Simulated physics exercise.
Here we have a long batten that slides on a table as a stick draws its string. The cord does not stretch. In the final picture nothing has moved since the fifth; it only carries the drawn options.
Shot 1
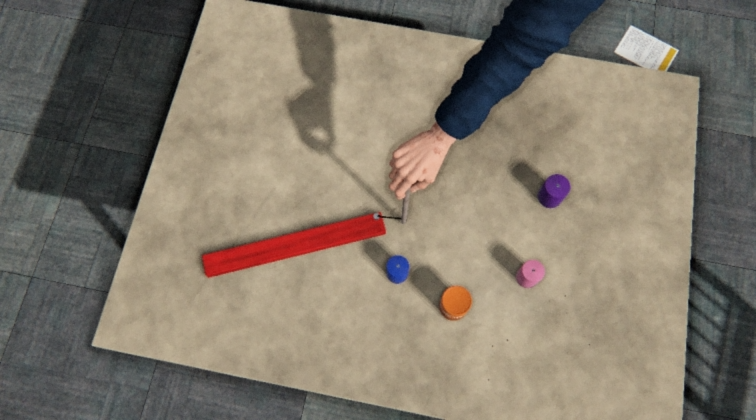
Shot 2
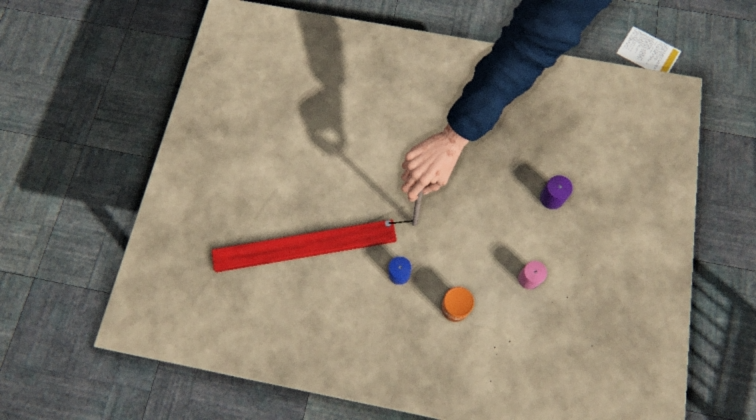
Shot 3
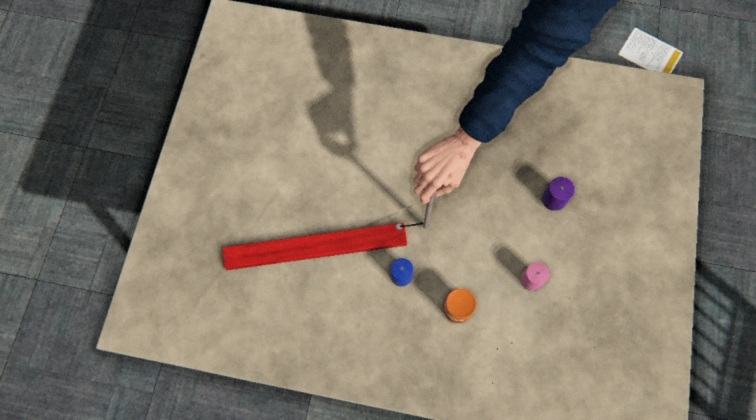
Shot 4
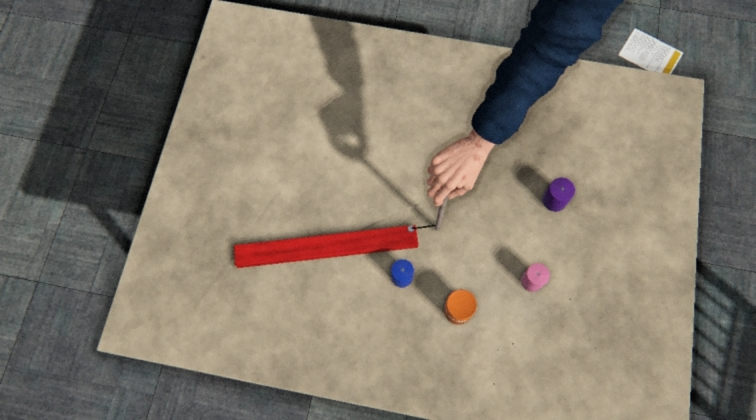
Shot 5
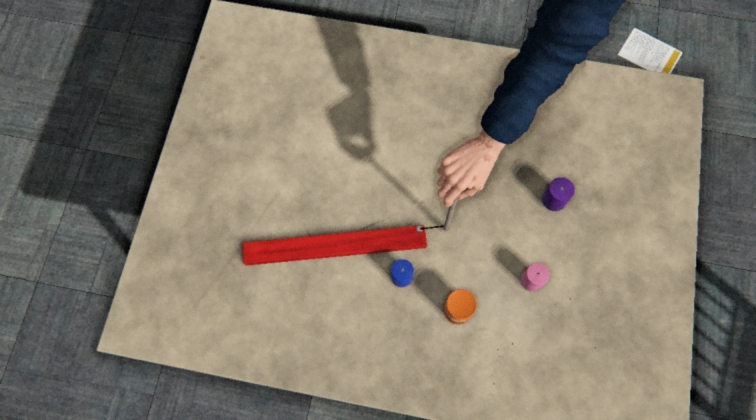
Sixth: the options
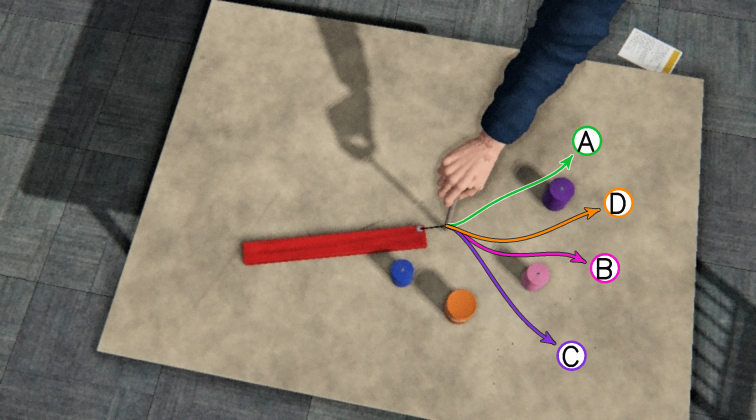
A sandy-beige tabletop stands on a grey tiled floor, seen from above at a slight tilt. A long red batten lies left of centre, with a blue candle, an orange jar, a pink candle and a purple tin to its right and below. A dark-sleeved arm draws a short stick rightward, and the batten slides slowly after it, levelling slightly, while the view shifts very slightly.
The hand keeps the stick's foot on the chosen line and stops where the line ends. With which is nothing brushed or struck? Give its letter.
D.
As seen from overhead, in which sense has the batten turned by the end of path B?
It turns clockwise.
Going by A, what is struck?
It is the purple tin.
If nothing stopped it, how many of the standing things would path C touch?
In all, two.
On the marked copy, A from (447, 226) via (517, 191) to (572, 156); B from (447, 226) via (512, 255) to (585, 262); C from (447, 226) via (499, 288) to (555, 344); D from (447, 226) via (526, 238) to (599, 210).
Taking D. A third of the way, foot of the stick (503, 241), middle of the batten (389, 243).
Two thirds of the way, foot of the stick (558, 226), middle of the batten (446, 239).
When it is over, foot of the stick (605, 210), middle of the batten (495, 229); nothing has been touched.
As for the rest, A meets the purple tin; B meets the pink candle; C meets the orange jar and blue candle.
